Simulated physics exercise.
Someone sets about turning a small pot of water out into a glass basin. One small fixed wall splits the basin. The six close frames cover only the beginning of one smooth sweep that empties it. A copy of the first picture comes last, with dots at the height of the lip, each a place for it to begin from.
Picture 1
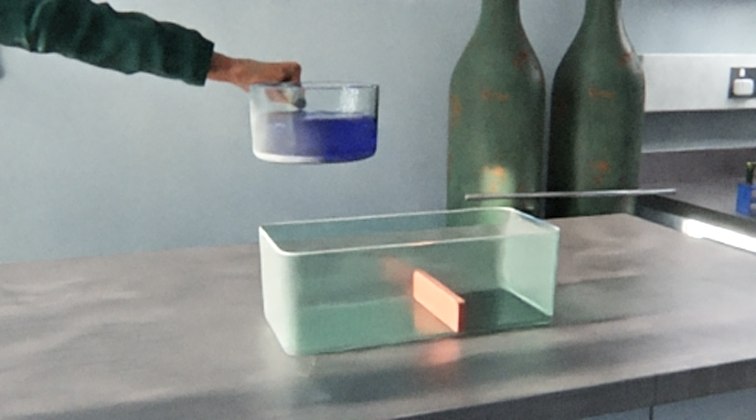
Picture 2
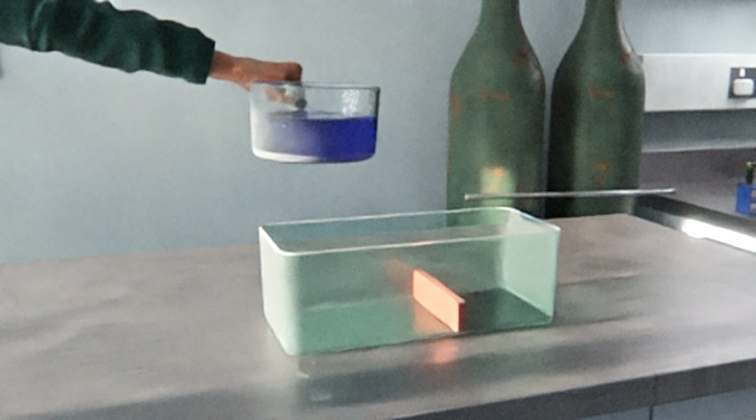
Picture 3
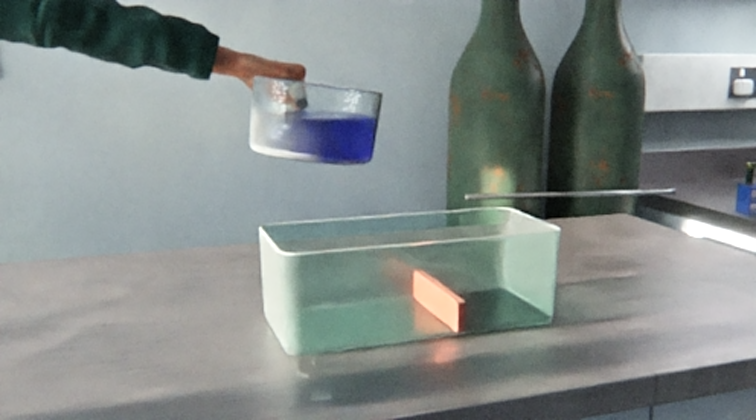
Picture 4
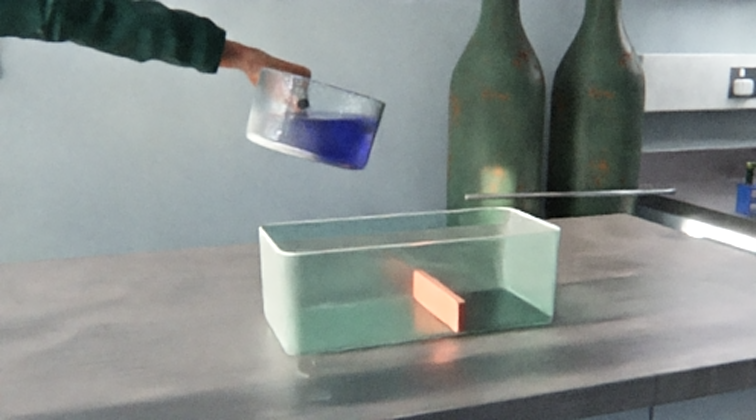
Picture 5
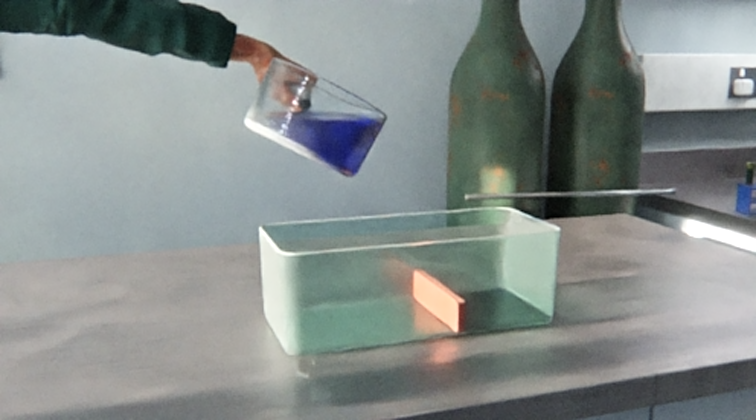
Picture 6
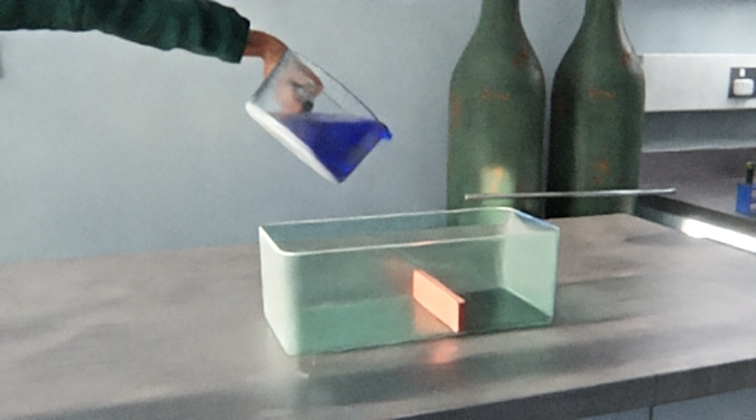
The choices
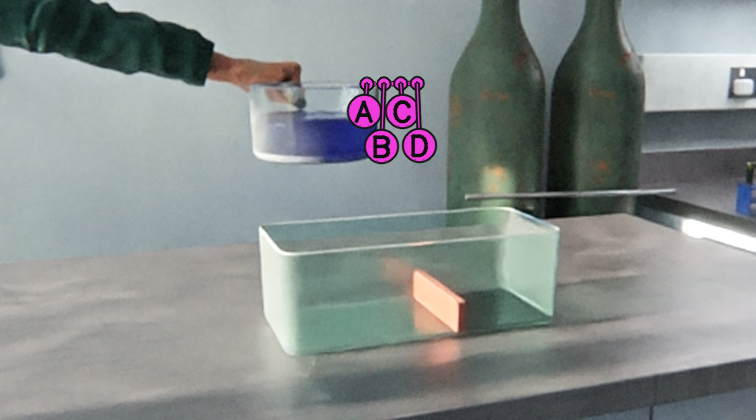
A hand in a dark green sleeve holds a clear pot of blue liquid above a glass basin with an orange divider, then tilts it steadily to the right until the liquid reaches the rim and just begins to pass over it.
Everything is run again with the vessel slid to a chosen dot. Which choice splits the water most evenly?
C is best.
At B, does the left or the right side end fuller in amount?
More ends on the left.
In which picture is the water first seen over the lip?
In picture 6.
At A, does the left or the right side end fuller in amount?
More ends on the left.
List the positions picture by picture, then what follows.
In the first picture, upright, lip at (373, 83); basin from (283, 355) to (550, 320); top of the wall at (438, 285); nothing has left yet.
In the second picture, upright, lip at (374, 86); nothing has left yet.
In the third picture, tipped about 8°, lip at (377, 92); nothing has left yet.
In the fourth picture, tipped about 17°, lip at (380, 102); nothing has left yet.
In the fifth picture, tipped about 28°, lip at (381, 116); nothing has left yet.
In the sixth picture, tipped about 41°, lip at (380, 131); water is over the lip, down to (386, 137).
In magenta, A at (366, 84); B at (383, 83); C at (400, 83); D at (417, 83).
With A, about 94 % ends left of the wall and 6 % right of it.
With B, about 70 % ends left of the wall and 30 % right of it.
With C, about 47 % ends left of the wall and 53 % right of it.
With D, about 28 % ends left of the wall and 72 % right of it.
